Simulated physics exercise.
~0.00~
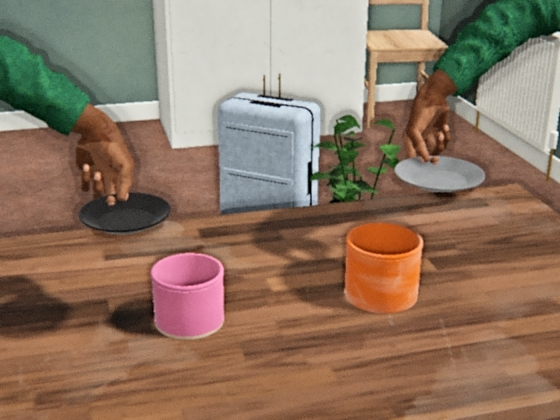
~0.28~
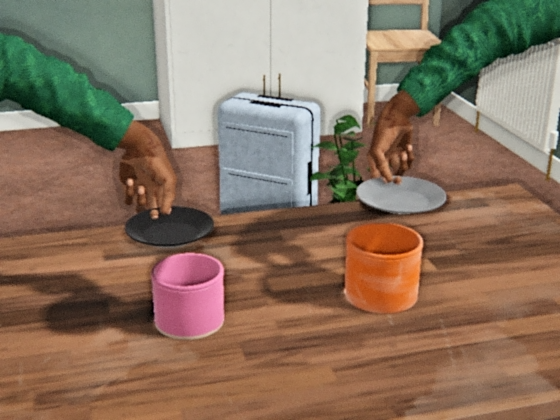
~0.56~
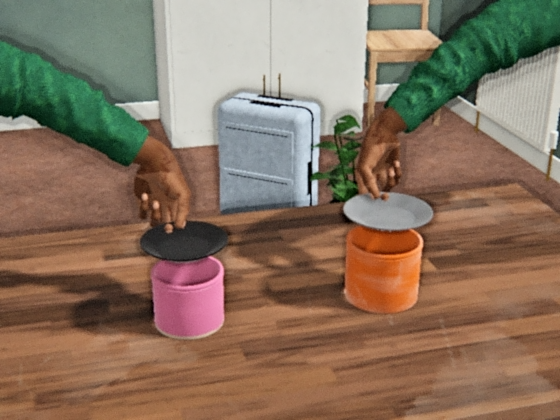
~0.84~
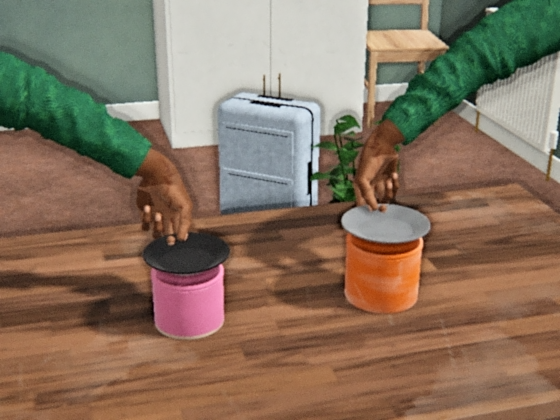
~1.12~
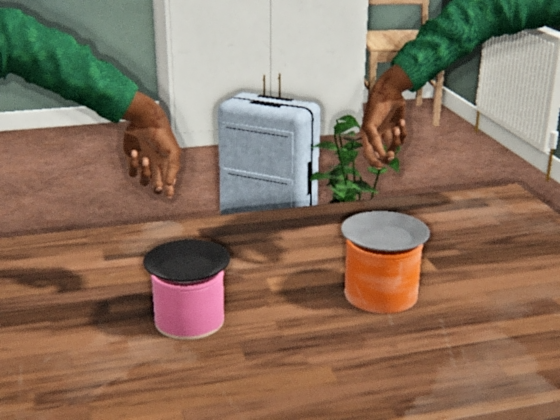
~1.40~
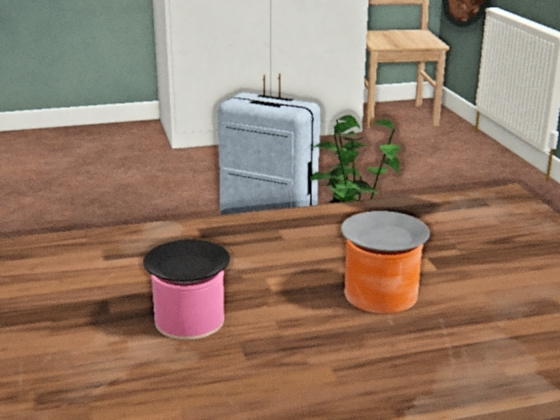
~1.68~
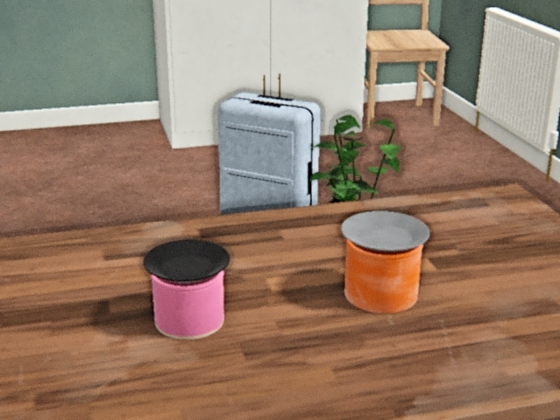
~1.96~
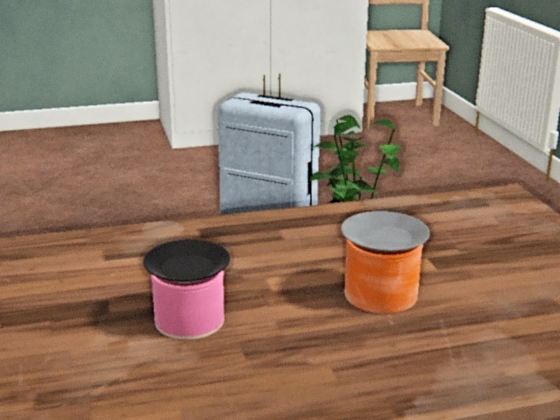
On a wooden table, two hands lower dark and grey discs, covering both jars.
